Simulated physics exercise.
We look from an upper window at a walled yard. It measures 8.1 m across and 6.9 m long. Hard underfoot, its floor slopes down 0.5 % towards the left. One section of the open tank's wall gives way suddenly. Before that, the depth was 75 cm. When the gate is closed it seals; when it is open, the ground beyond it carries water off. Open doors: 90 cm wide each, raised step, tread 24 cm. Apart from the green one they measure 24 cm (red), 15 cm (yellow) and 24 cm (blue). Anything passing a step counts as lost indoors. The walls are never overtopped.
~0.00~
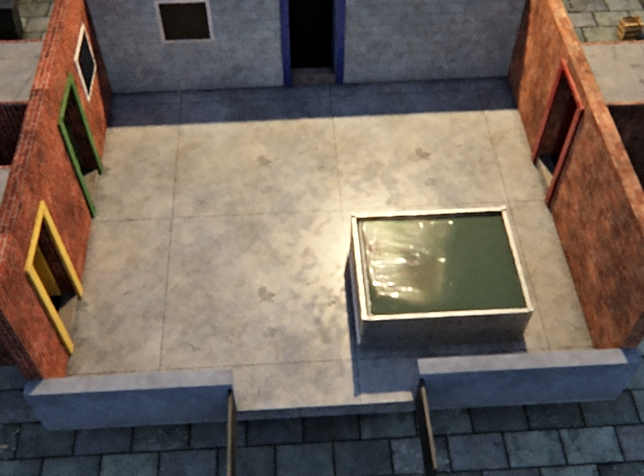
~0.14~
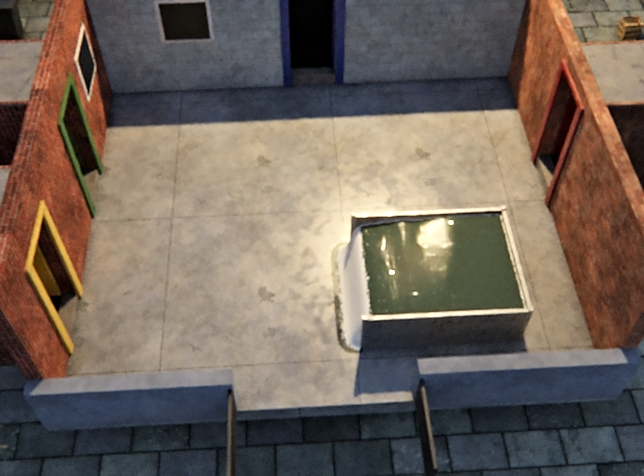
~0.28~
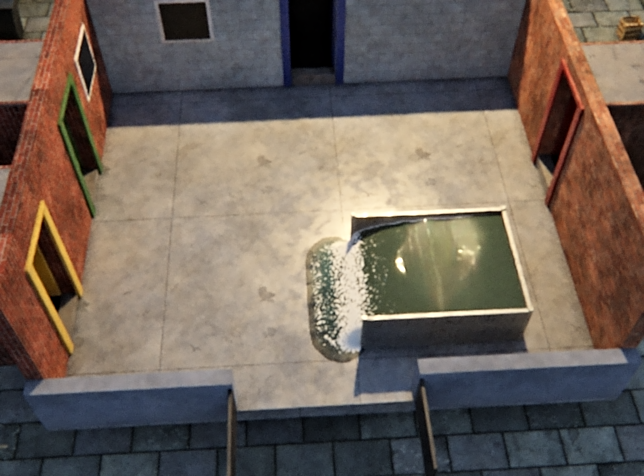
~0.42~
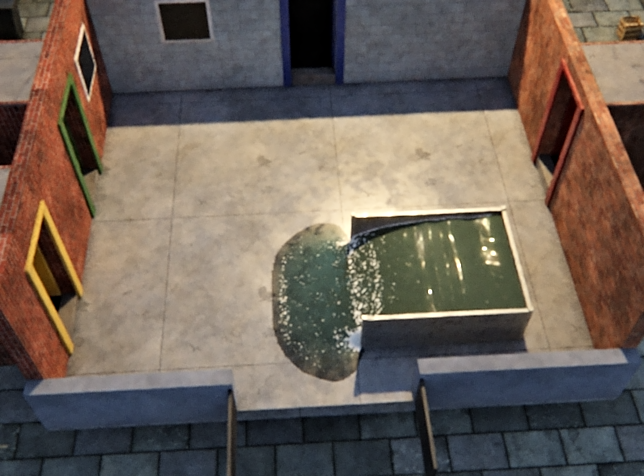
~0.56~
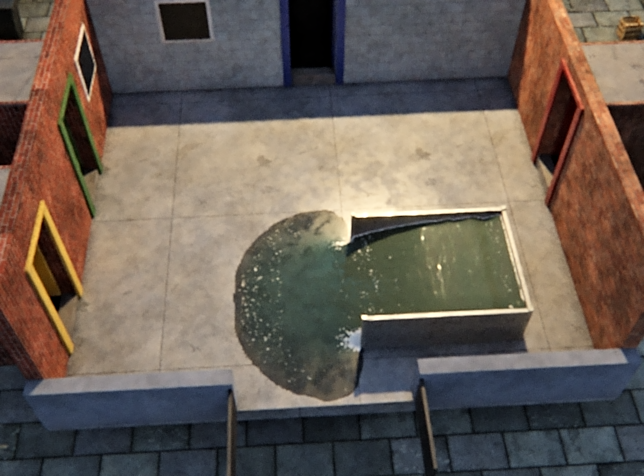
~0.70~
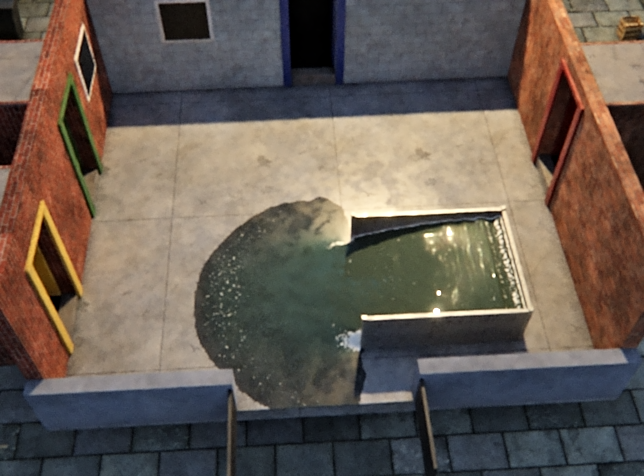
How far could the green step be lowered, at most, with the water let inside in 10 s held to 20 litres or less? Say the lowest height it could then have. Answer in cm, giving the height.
It could then stand at about 15 cm.
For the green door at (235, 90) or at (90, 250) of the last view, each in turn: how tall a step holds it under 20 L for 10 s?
You'd want roughly 10.0 cm there first, then roughly 23 cm.
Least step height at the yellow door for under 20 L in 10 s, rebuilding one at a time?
At the yellow door it takes roughly 29 centimetres.
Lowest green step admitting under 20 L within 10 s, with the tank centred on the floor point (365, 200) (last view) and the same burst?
Then about 31 centimetres at the least.
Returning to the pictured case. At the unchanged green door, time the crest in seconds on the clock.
The level tops out around 2.6 s.
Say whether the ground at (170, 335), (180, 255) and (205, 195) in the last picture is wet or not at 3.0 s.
One by one: Drenched, drenched, drenched.
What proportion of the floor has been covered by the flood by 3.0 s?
45 %.
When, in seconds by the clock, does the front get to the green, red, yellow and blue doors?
For green it's 2.0 s, for red 8.5 s, for yellow 1.2 s, and for blue 4.5 s.
After 1.4 s water covers 35 % of the floor, deepest (31 cm) near (348, 317); it has not reached the green door.
After 3.0 s water covers 45 % of the floor, deepest (38 cm) near (62, 405); 21 cm at the green door, 4 litres in over its 17 cm step.
After 10.0 s water covers 85 % of the floor, deepest (12 cm) near (484, 84); 10 cm at the green door, 10 litres in over its 17 cm step.
At the green door as built, the water arrived by 2.0 s and peaked near 22 cm at 2.6 s.
With a step of 13 cm, 34 litres would have come in within the 10 s; with 17.5 cm, 8 litres. So under 20 litres takes about 15 cm.
